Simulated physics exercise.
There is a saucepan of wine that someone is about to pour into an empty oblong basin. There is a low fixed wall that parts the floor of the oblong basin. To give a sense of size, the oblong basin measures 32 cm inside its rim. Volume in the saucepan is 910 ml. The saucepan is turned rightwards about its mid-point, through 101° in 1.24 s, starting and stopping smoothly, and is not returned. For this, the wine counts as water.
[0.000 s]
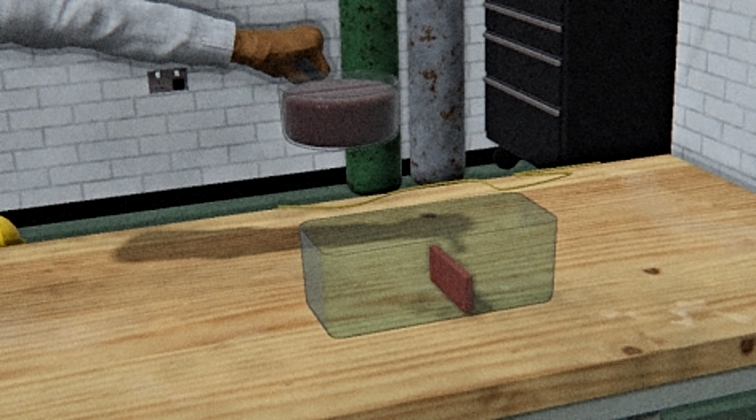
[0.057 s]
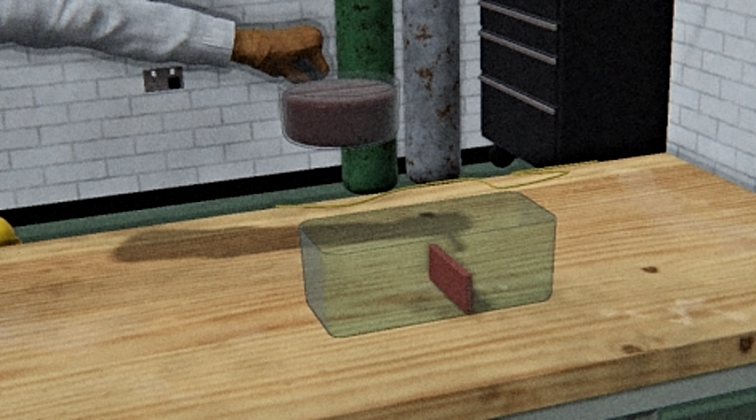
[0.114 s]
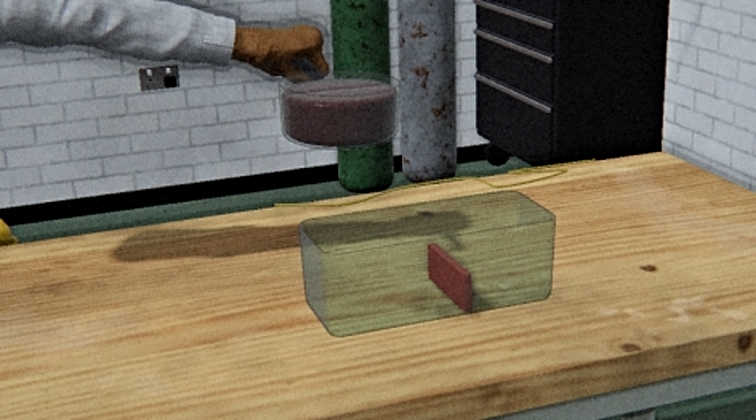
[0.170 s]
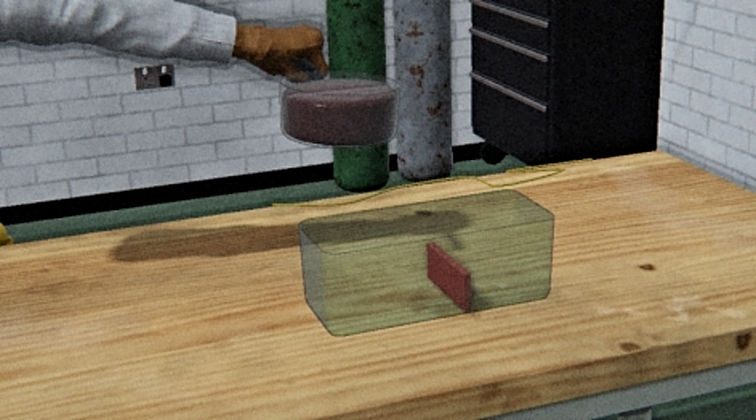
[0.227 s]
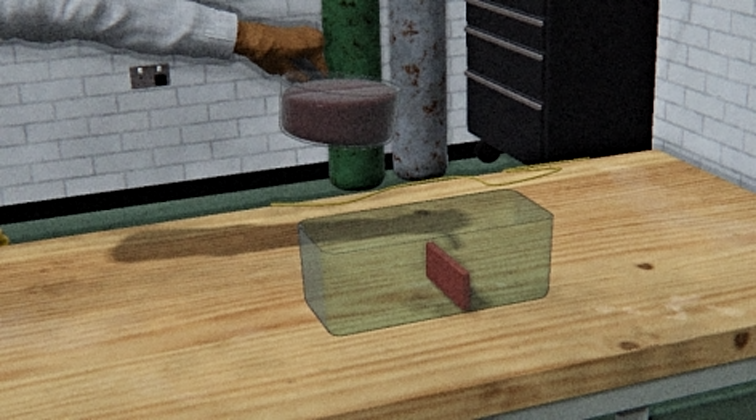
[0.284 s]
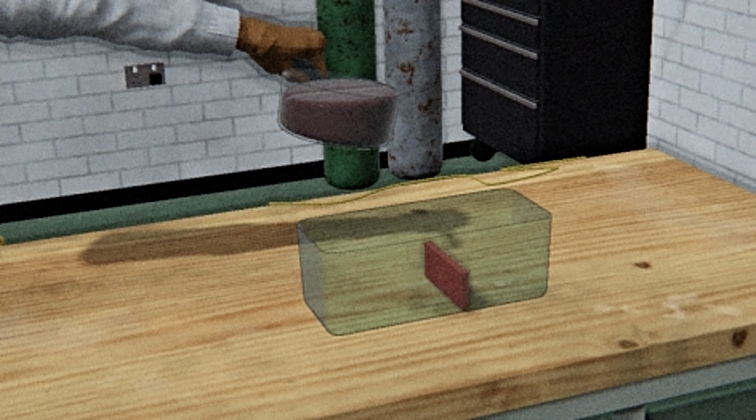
In a white-brick workshop, a gloved hand is beside a round, see-through container of dark red wine above a clear, empty oblong basin on a wooden bench. The container stays almost level at first, then tilts slightly rightwards, while the view drifts a little and the basin stays put.
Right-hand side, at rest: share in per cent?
55 per cent.
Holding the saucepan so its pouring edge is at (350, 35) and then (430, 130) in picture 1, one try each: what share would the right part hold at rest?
Try 1: 5 %; try 2: 70 %.
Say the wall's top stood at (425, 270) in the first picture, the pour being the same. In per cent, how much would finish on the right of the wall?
With the wall placed like that, close to 75 per cent.
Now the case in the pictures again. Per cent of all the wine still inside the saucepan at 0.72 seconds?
Close to 48 percent of the liquid remains at that time.
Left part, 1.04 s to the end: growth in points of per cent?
About 18 percent, give or take.
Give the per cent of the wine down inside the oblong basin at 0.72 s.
Near 16 in a hundred.
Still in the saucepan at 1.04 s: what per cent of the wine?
Roughly 9 per cent.
Then, 0.72 s in, the tilt is 63° and 48 per cent is still to pour, 5 is left of the wall and 12 right of it.
Then, 1.04 s in, the tilt is 95° and 9 per cent is still to pour, 27 is left of the wall and 55 right of it.
Then, 1.38 s in, the tilt is 101° and 1 per cent is still to pour, 42 is left of the wall and 55 right of it.
Then, 1.74 s in, the tilt is 101° and 0 per cent is still to pour, 44 is left of the wall and 55 right of it.
Finally, 44 per cent lies left of the wall, 55 right of it and 1 outside.
